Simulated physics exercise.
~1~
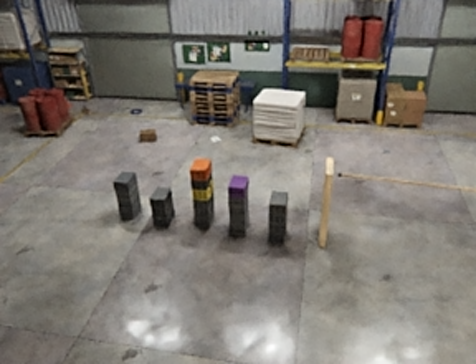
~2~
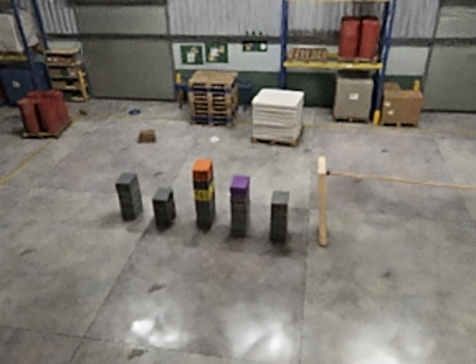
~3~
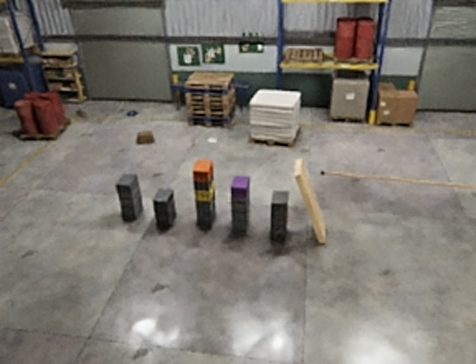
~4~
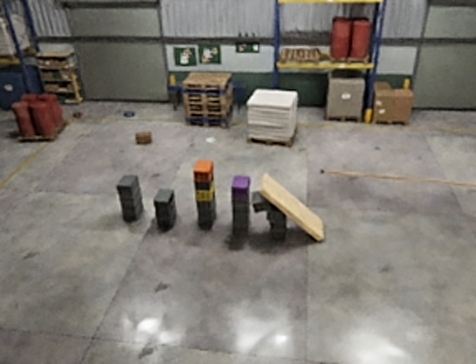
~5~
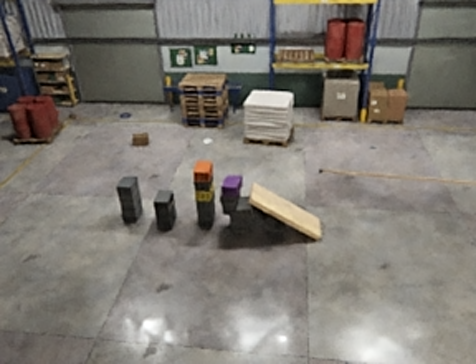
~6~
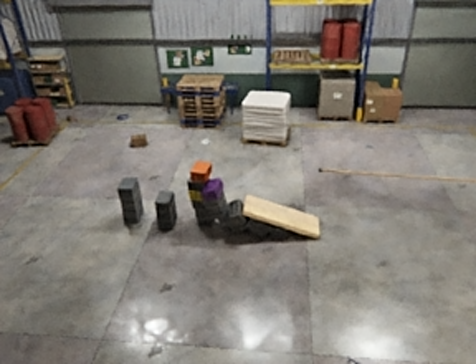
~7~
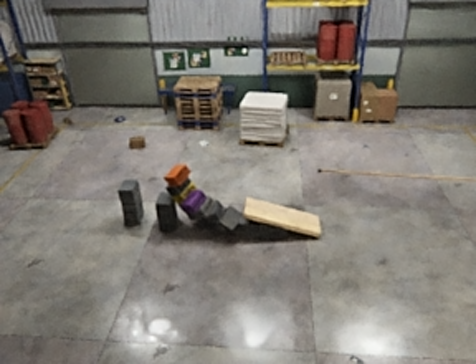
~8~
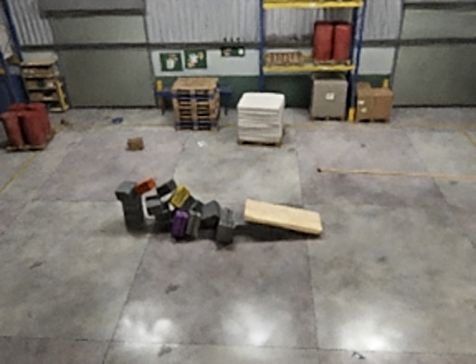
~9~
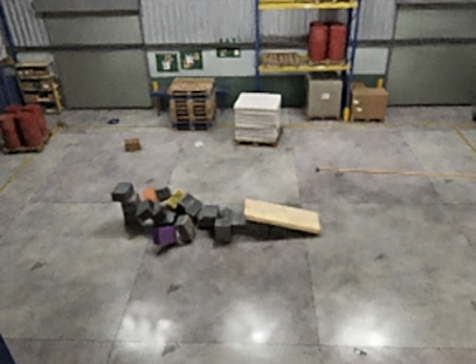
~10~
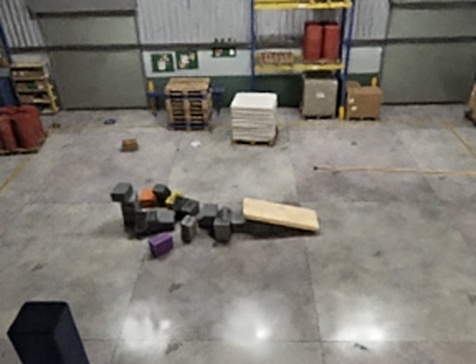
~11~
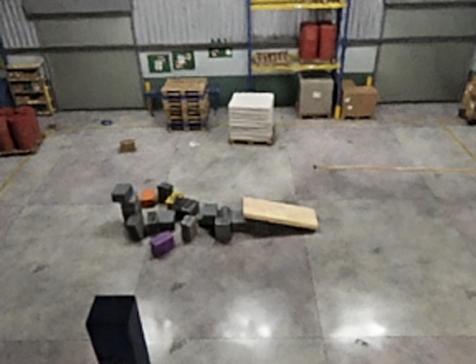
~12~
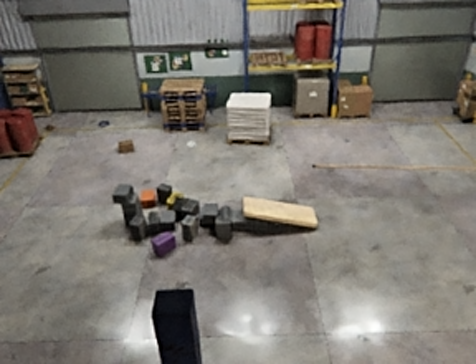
A wooden board tipped left into a row of crate stacks, toppling them one after another until they lay in a jumbled heap, the purple crate on the floor in front, with only the far-left stack still standing beside the pile.
